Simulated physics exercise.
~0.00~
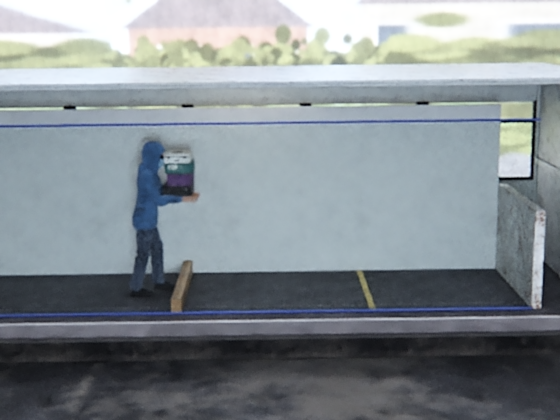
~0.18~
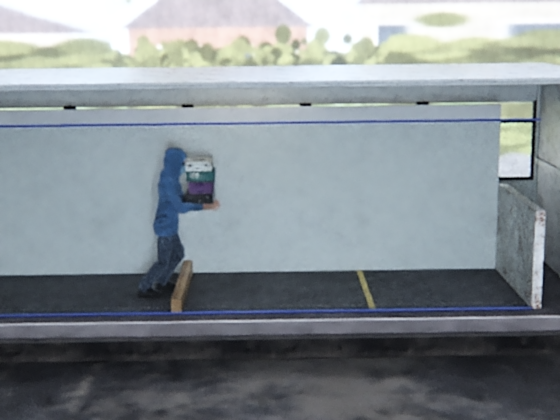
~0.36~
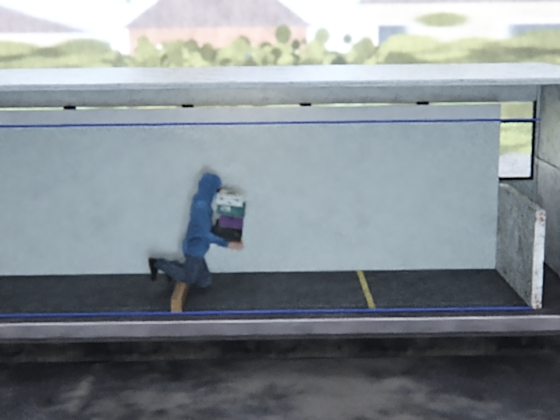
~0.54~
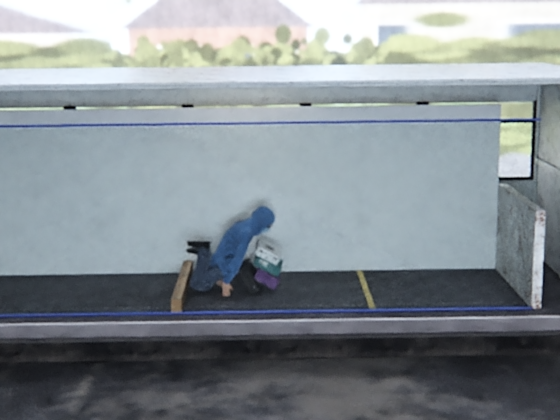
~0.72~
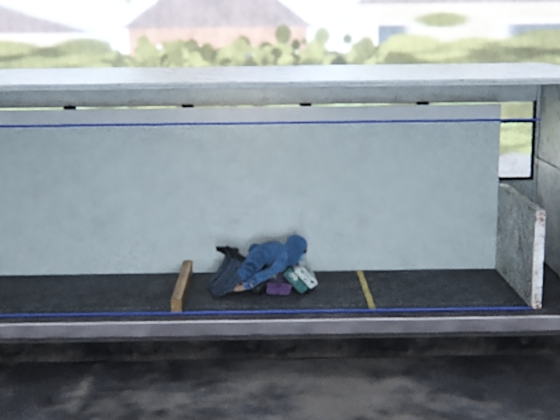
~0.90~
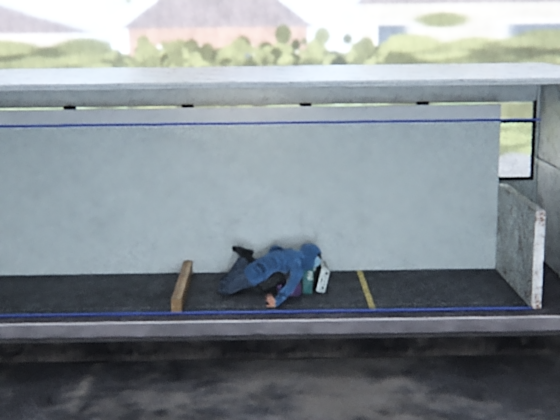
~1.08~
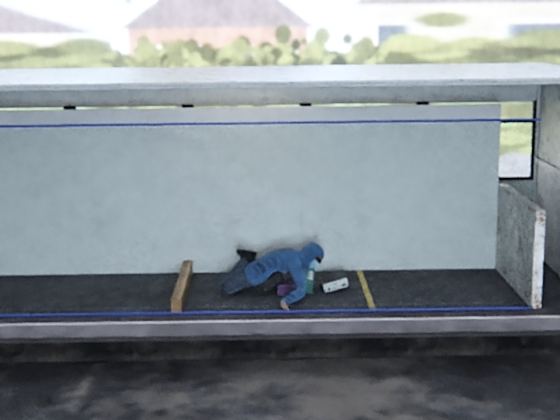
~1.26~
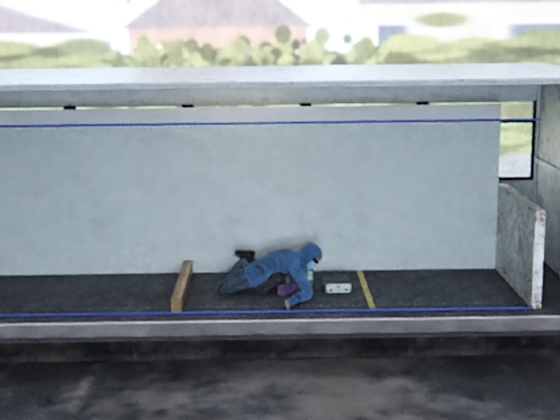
Inside a metro car seen from the side by a still camera, a person in a blue hooded top stands at left by a low wooden rail, holding a stack of white, teal, purple and black boxes in both arms. A yellow line crosses the dark floor farther right. The person lurches right, trips over the rail with legs kicked back, and pitches forward onto the floor. The stack tips and lands beneath and ahead of the body. The white box tumbles a little farther, and everything comes to rest short of the yellow line, the person lying face down.
